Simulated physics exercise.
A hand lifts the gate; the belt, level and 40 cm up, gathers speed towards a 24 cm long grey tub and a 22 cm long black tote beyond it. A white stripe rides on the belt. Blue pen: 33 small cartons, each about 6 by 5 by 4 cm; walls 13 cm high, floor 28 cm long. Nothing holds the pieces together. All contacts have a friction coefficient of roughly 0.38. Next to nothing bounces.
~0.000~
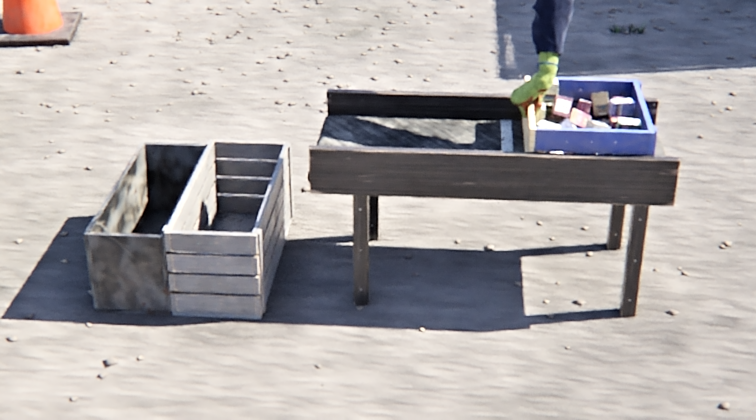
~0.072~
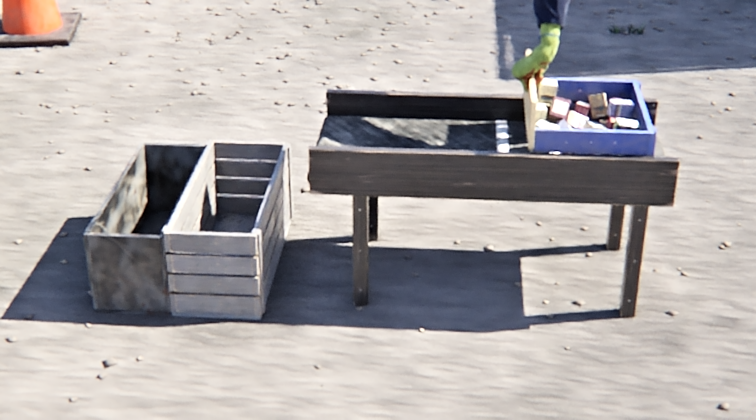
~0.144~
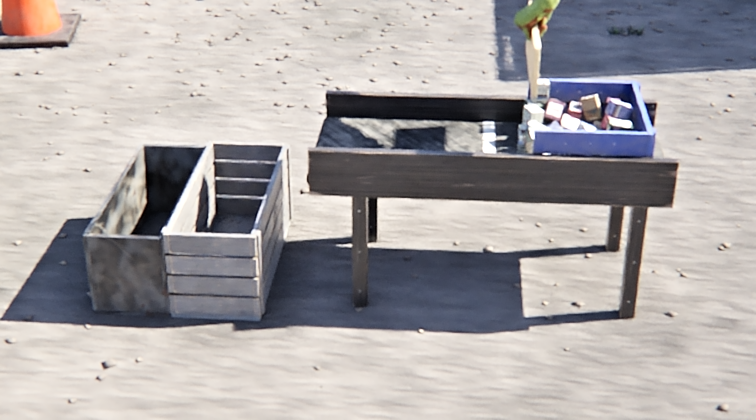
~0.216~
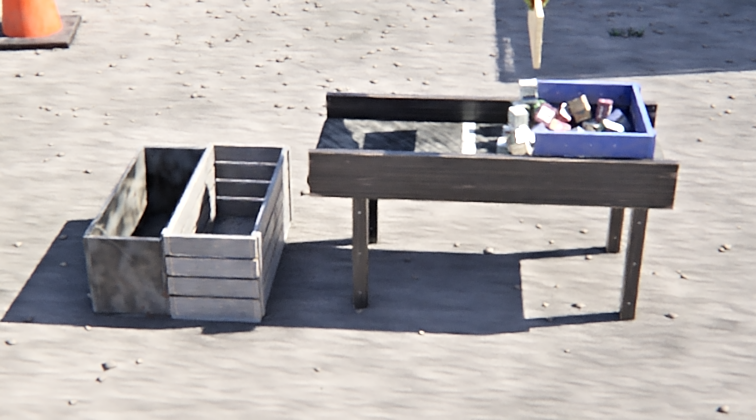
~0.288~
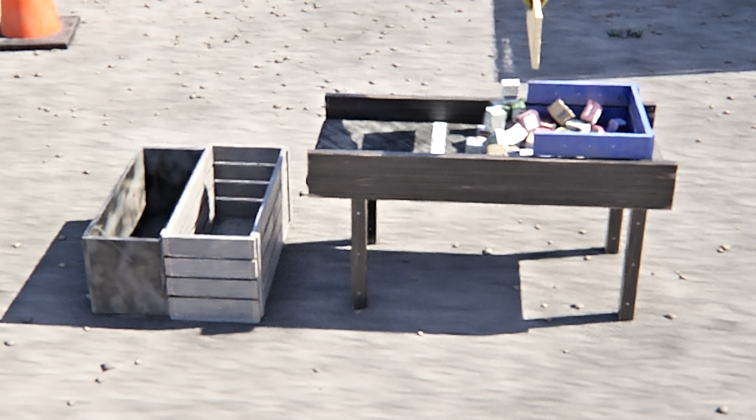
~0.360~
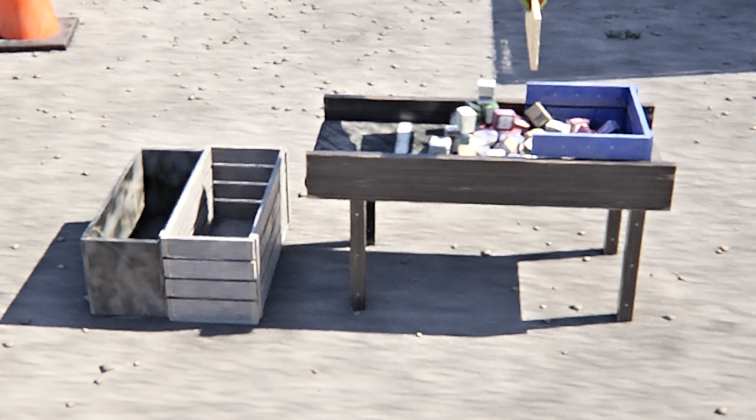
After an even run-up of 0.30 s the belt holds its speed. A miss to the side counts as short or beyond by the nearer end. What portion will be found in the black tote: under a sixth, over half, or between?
In the end fewer than one in six of them are in the black tote.
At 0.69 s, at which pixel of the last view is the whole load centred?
At about (349, 135).
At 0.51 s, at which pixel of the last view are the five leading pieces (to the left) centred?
Around (384, 133).
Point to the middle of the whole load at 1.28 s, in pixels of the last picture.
At about (217, 241).
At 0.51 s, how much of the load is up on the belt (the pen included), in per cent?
Roughly 100 per cent.
After 0.51 s, 4 still in the blue pen and 29 on the belt.
After 0.69 s, 26 on the belt and 7 in the air.
After 0.95 s, 20 in the grey tub, 4 on the belt and 9 in the air.
Outcome (at 1.28 s), 33 in the grey tub. Asked share, 0 of 33, 0 per cent.
